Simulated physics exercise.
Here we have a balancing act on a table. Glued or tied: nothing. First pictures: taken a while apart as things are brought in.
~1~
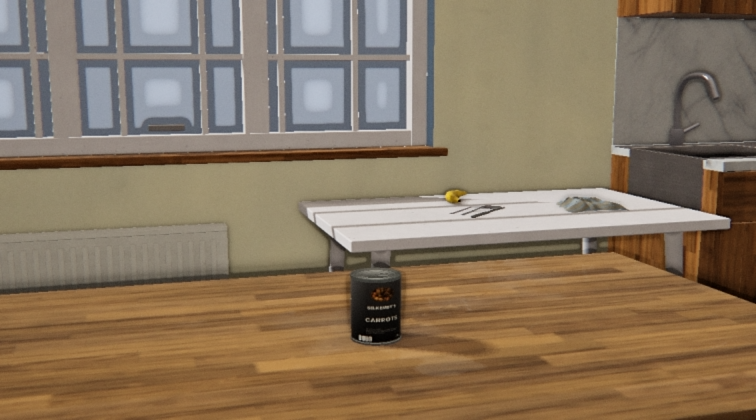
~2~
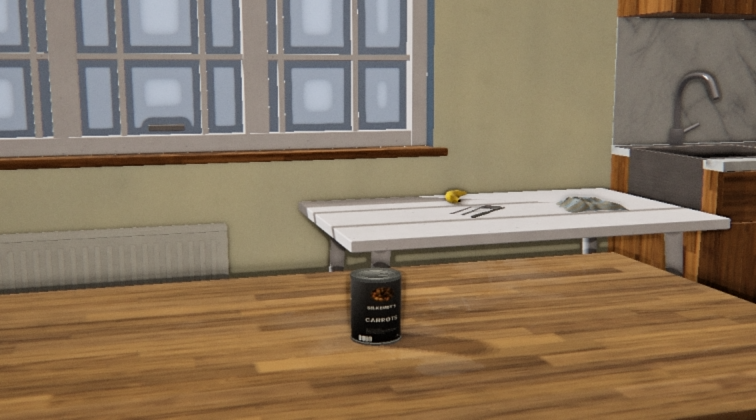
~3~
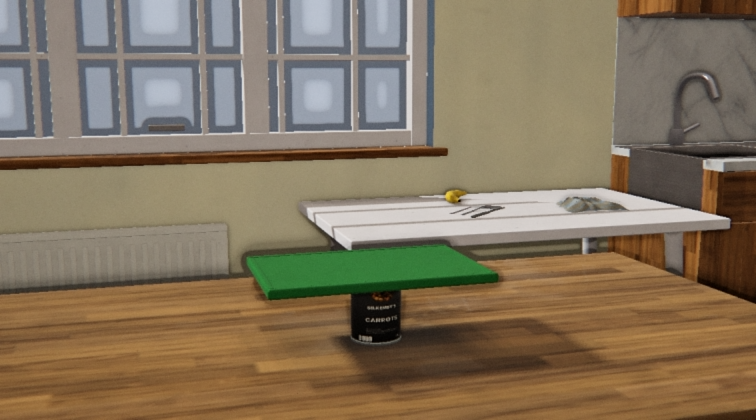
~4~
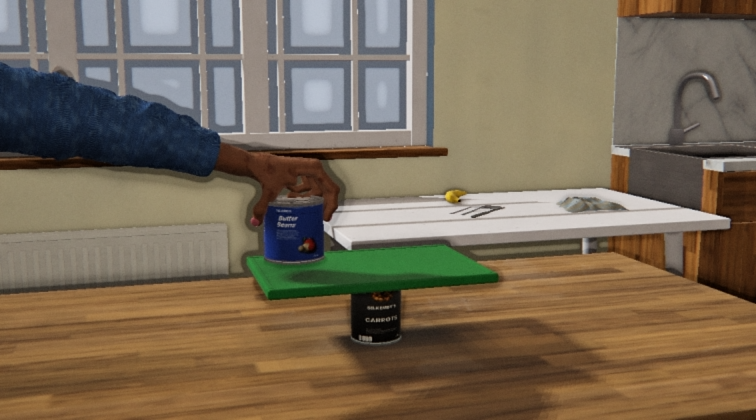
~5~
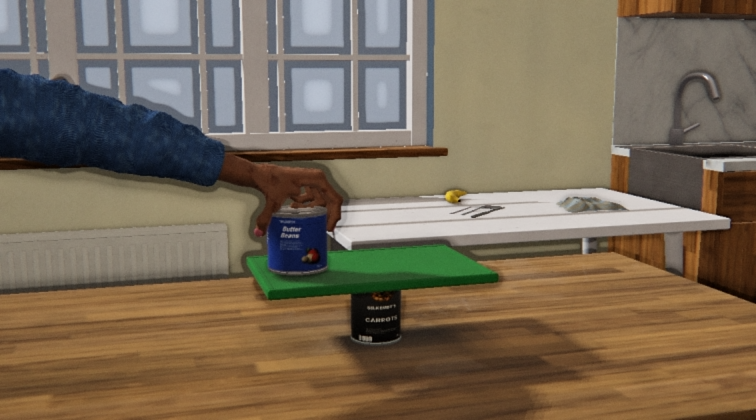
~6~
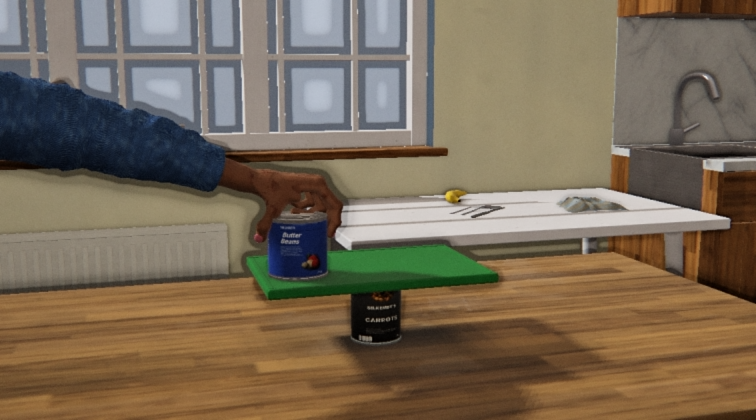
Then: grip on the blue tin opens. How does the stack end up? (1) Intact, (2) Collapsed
2.
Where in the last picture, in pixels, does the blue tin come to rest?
Near (156, 342).
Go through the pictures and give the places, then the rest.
The last thing is not in view yet; black tin (376, 306), in the first frame.
The last thing is not in view yet; black tin (376, 306), in the second frame.
The last thing is not in view yet; black tin (376, 306), in the third frame.
Coming down; blue tin (294, 228); black tin (376, 306), in the fourth frame.
Coming down; blue tin (298, 239); black tin (376, 306), in the fifth frame.
In place under the hand; blue tin (298, 245); black tin (376, 306), in the sixth frame.
Then, 0.50 s on from there, blue tin now fallen; green lid turned 40° from how it was put.
Then, 0.70 s on from there, green lid turned 28° from how it was put.
In the end, fallen, green lid and blue tin; black tin unmoved. At the end, from the last picture's camera, blue tin near (156, 341). The stack loses its balance.
